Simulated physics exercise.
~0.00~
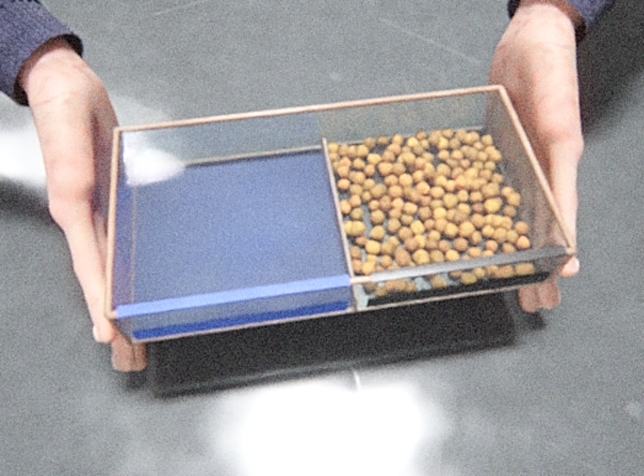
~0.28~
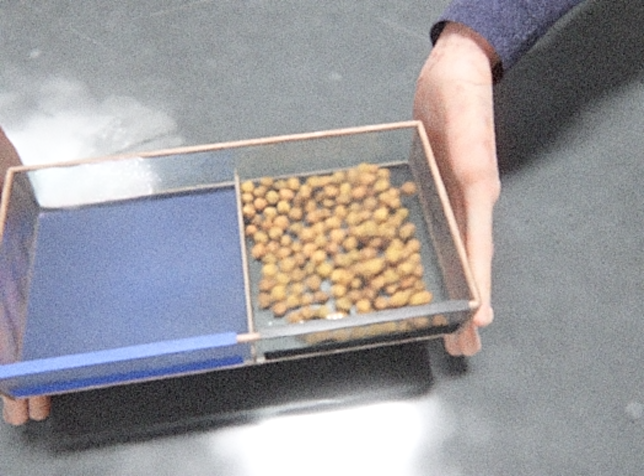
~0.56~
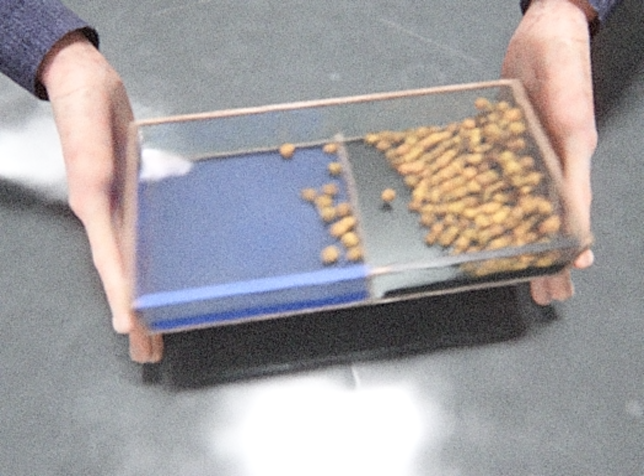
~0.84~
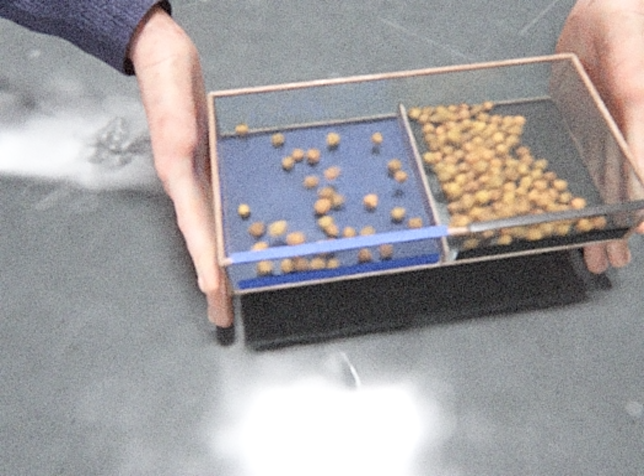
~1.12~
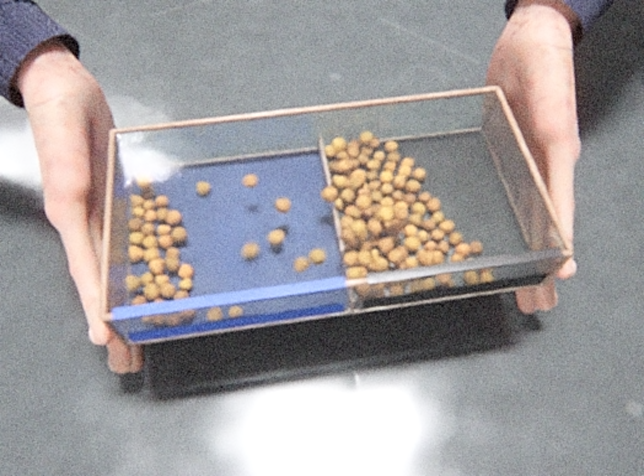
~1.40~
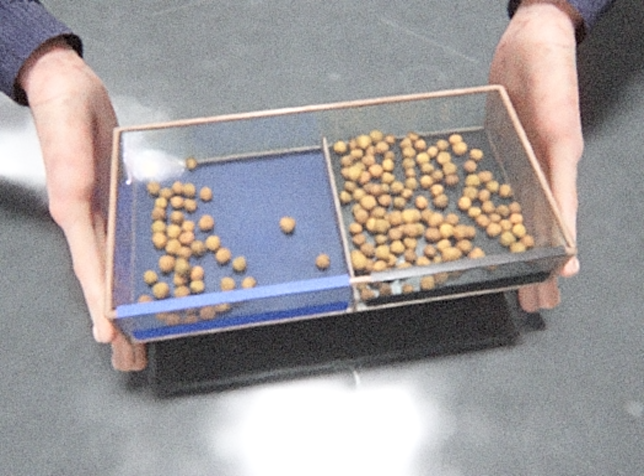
Above a dark grey tabletop, two hands shook a clear, divided box of small round tan pieces from side to side, scattering some from the black half into the empty blue half, and finally held it still with most still on the black side.
